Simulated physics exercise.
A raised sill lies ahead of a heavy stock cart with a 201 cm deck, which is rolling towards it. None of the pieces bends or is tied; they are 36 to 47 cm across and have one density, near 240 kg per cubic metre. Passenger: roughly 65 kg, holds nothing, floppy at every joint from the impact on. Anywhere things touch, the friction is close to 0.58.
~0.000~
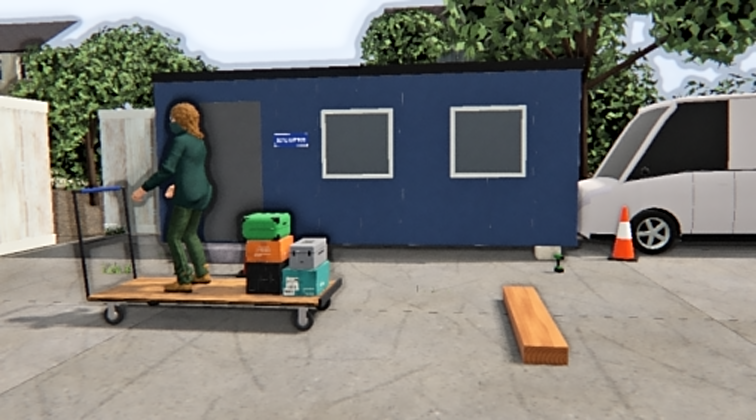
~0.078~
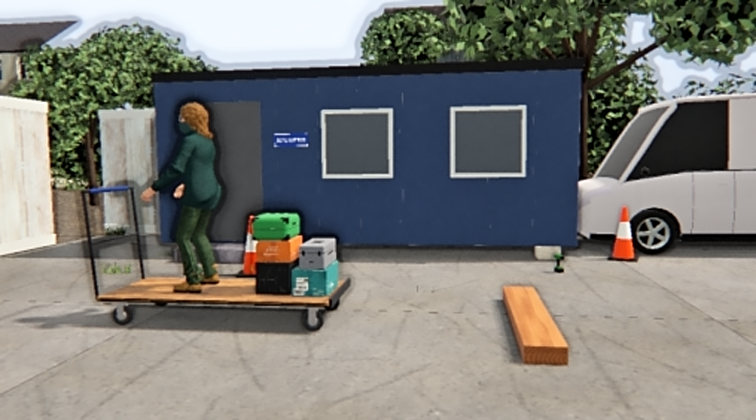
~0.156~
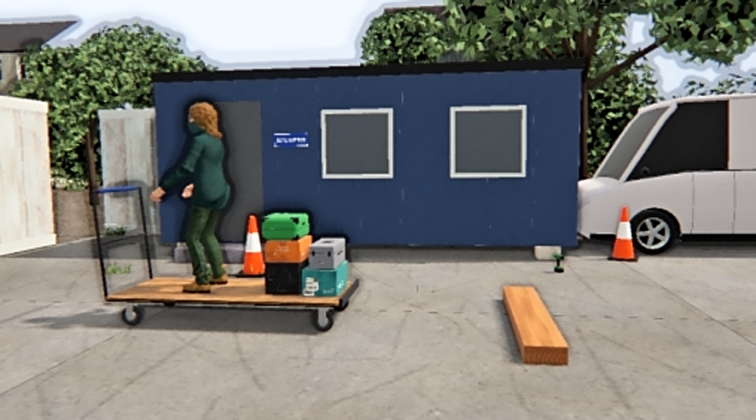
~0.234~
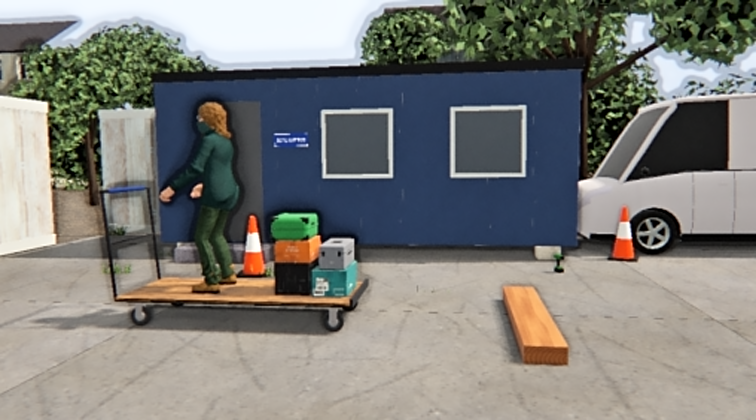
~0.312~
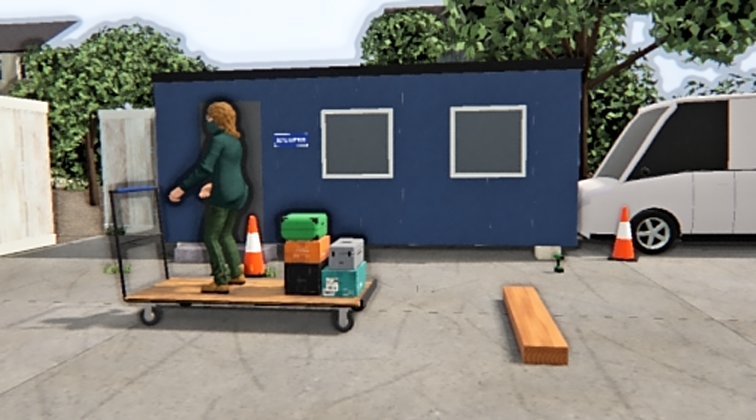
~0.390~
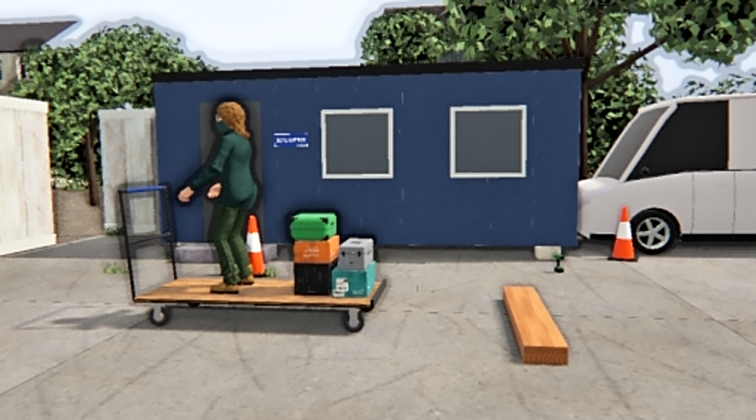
A flatbed trolley carrying a standing person and stacked cases rolls slowly right past a blue cabin.
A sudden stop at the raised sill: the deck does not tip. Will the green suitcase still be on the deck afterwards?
Yes.
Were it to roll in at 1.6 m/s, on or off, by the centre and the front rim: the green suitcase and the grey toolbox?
In that case the green one would not stay put and the grey one would not stay put.
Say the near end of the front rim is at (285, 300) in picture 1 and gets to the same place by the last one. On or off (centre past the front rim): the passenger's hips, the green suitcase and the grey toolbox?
Result: Hips safe; green gone; grey gone.
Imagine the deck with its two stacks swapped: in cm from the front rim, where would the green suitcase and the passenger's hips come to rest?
Swapped: Green 10 cm behind; hips 80 cm behind.
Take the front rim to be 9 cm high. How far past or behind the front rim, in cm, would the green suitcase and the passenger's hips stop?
Result: Green 50 cm behind rim; hips 80 cm behind rim.
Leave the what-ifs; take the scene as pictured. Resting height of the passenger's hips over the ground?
The hips come to rest about 40 cm above the ground.
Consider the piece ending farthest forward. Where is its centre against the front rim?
20 cm past it.
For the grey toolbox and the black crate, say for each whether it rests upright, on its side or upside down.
The grey one ends lying sideways and the black one right way up.
After 1.49 s the deck stops.
After 2.04 s the green suitcase is 47 cm behind the rim, tilted 10°, near (466, 222) in the last picture's view.
After 2.49 s the green suitcase is 52 cm behind the rim, tilted 0°, near (460, 228) in the last picture's view.
When all is still (3.4 s), past the rim, grey toolbox; behind it, orange carton, black crate, green suitcase, teal parcel and the passenger's hips.
